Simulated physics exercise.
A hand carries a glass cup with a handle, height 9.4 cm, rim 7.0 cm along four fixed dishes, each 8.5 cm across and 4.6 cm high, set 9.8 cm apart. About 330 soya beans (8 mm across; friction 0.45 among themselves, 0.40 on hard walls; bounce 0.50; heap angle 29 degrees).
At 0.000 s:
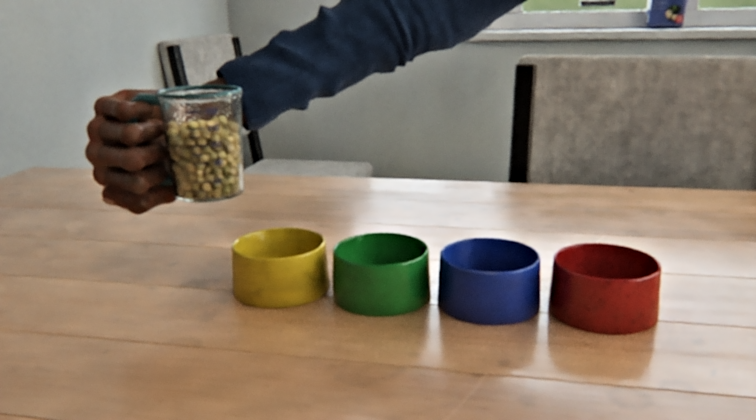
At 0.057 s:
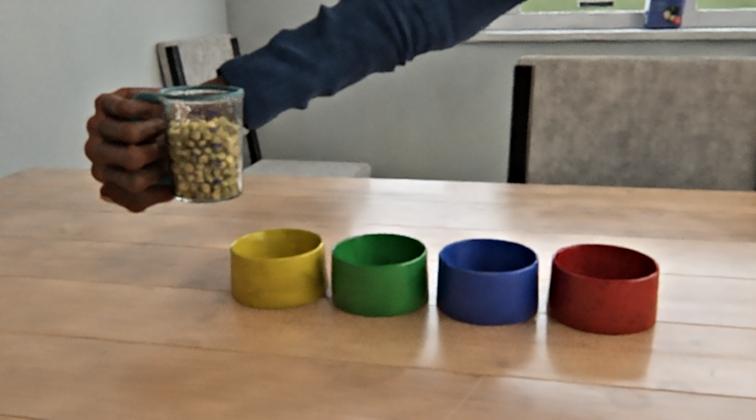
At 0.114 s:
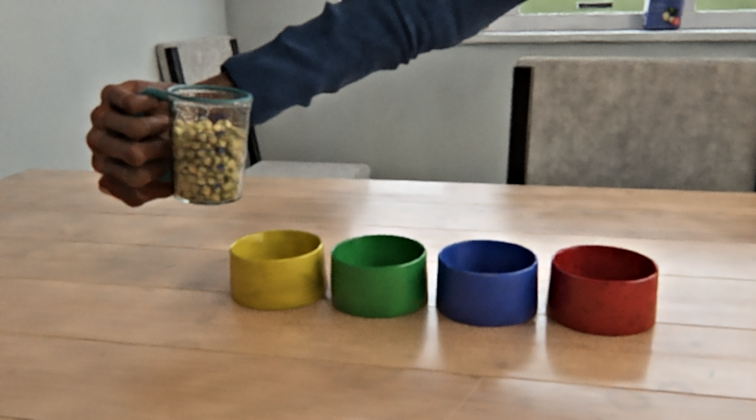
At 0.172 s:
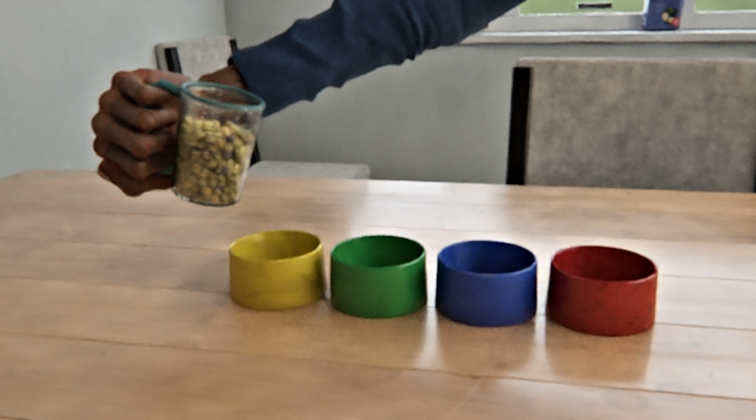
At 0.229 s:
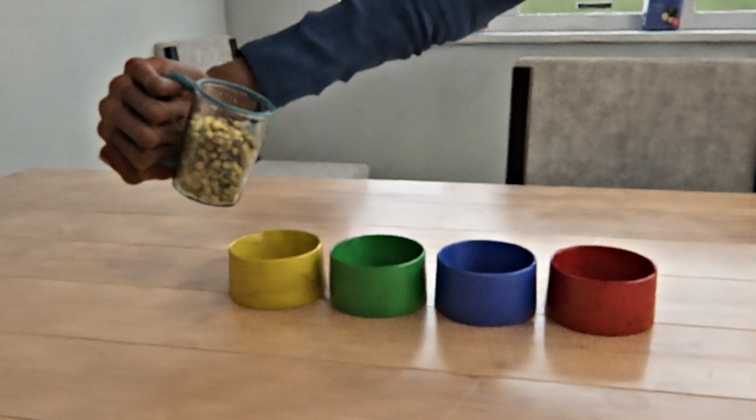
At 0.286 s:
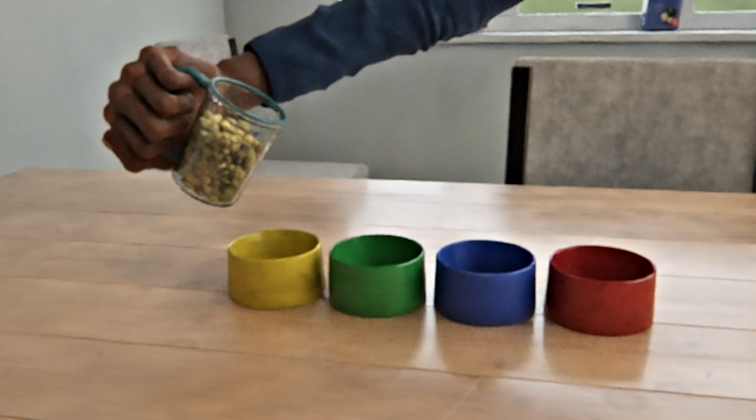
At a wooden table, a hand gradually tilts a glass cup of beans rightward.
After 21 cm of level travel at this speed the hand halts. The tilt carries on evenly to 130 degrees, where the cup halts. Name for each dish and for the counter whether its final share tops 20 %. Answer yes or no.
Red dish: No; blue dish: No; green dish: Yes; yellow dish: No; on the counter: No.
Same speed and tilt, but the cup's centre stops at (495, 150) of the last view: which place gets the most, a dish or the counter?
Most goes to: Green.
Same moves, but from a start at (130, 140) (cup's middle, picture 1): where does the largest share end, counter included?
The winner: Yellow.
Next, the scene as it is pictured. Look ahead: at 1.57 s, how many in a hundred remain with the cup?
Roughly 0 per cent.
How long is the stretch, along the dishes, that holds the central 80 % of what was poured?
About 5 cm.
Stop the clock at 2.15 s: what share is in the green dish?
About 95 per cent by then.
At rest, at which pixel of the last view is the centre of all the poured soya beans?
Near (382, 270).
After 1.06 s, tilt 130 degrees; cup holds 25 %, green 75 %.
After 1.57 s, tilt 130 degrees; cup holds 0 %, green 95 %.
After 2.15 s, tilt 130 degrees; cup holds 0 %, green 95 %.
At rest (2.5 s), red 0 %, blue 0 %, green 95 %, yellow 0 %, counter 5 %.
